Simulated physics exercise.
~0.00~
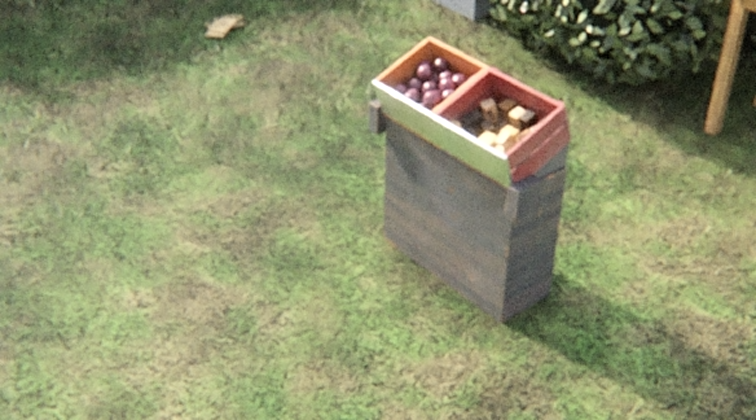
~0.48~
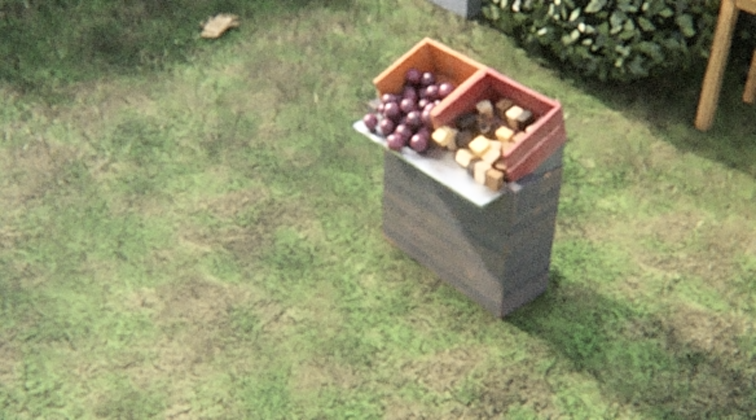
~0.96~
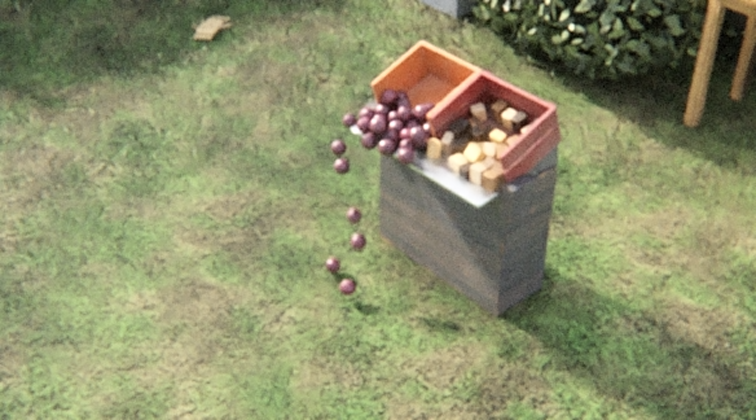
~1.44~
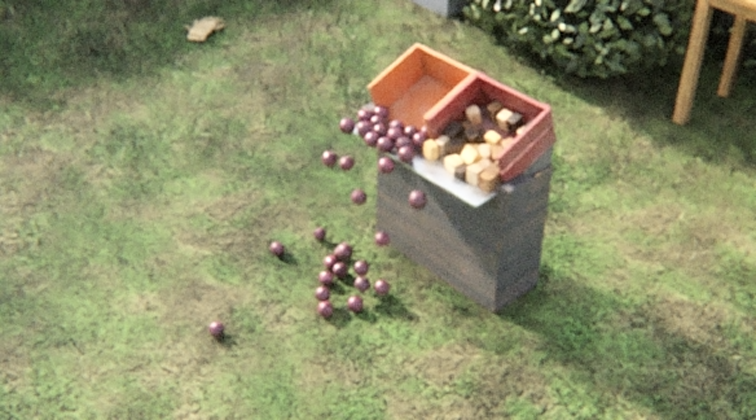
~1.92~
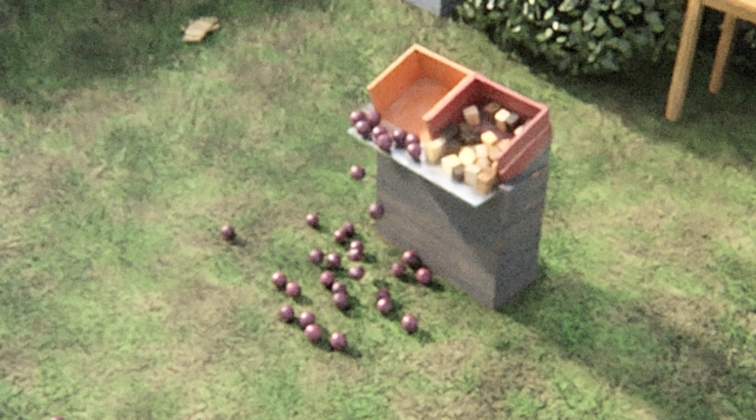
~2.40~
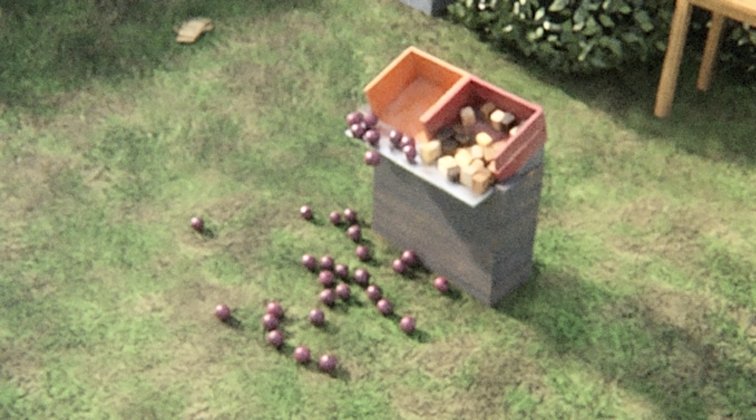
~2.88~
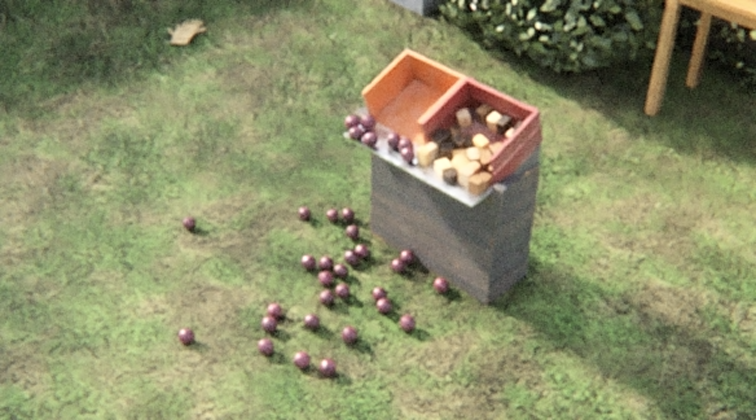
A grey stand's front flap drops and most red onions spill onto grass; wooden blocks stay up.
